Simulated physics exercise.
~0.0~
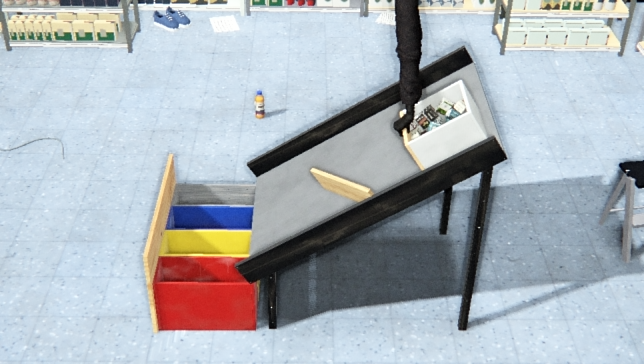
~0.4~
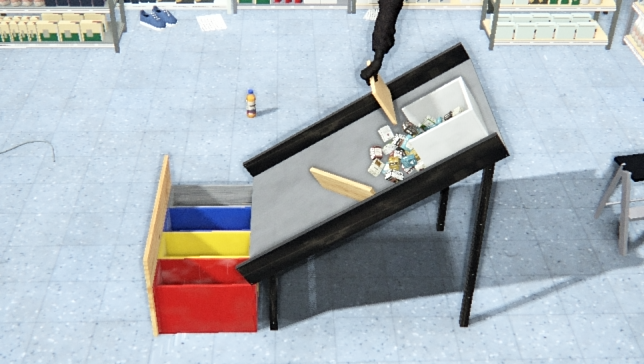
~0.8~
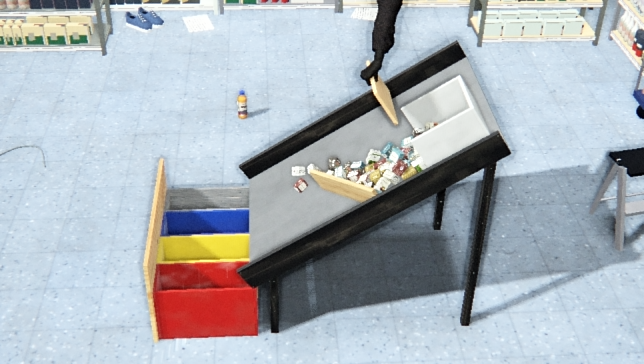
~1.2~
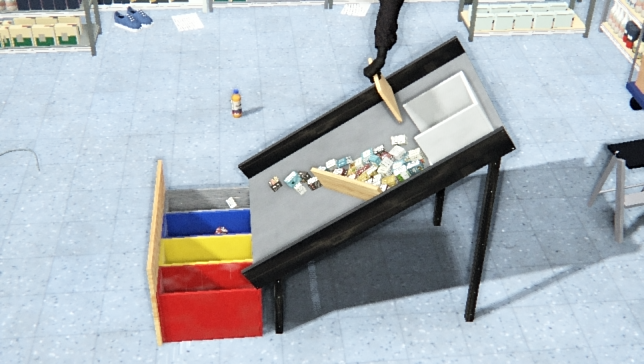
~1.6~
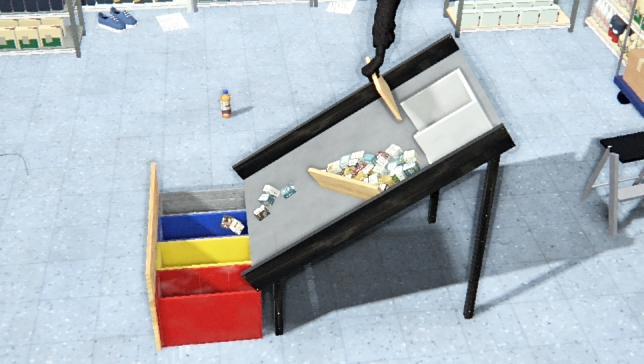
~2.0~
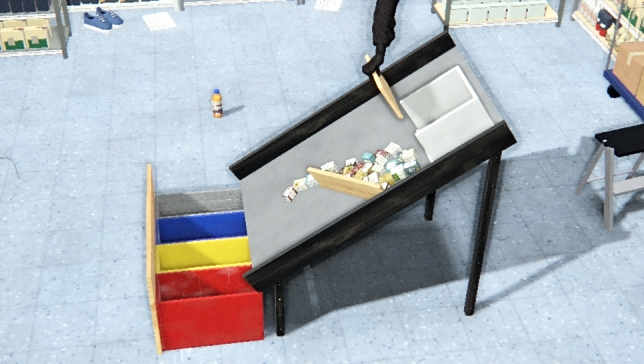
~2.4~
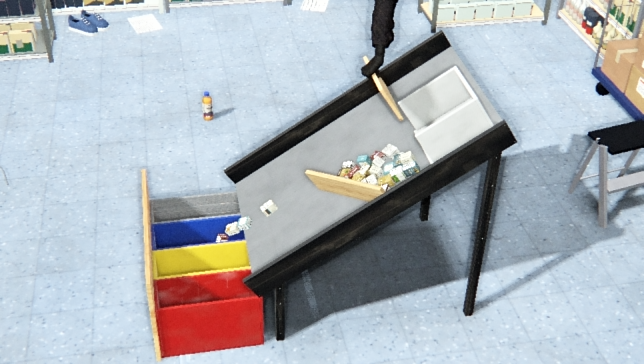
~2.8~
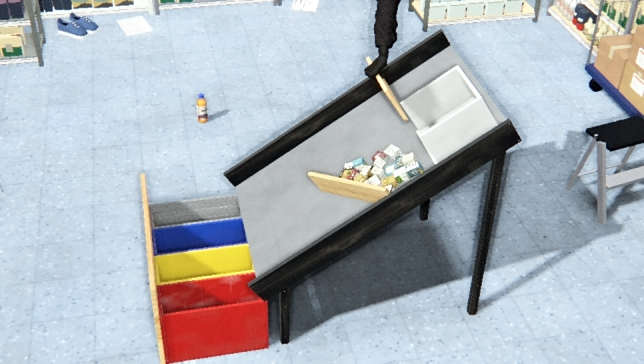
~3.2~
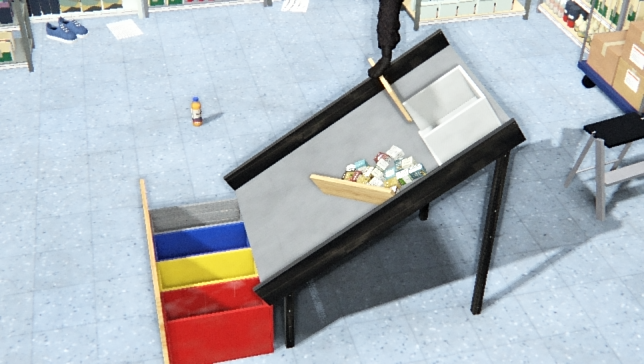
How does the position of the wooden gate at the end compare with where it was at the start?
At the start the gate is at the lower side of the white pen, holding the cartons in. By the end the black arm holds it higher and a little to the left, leaning clear of the pen's opening.
In a store-like room with a pale blue tiled floor and shelves behind, a grey sloping table with black sides is seen from above as the view drifts slightly sideways. A white pen of small cartons sits at its upper right, and grey, blue, yellow and red bins stand at its low left edge. A black arm lifts the wooden gate away, and the cartons spill down against an angled wooden board. Some slip past its upper end and tumble toward the blue and grey bins. The flow stops, leaving a large heap resting behind the board.
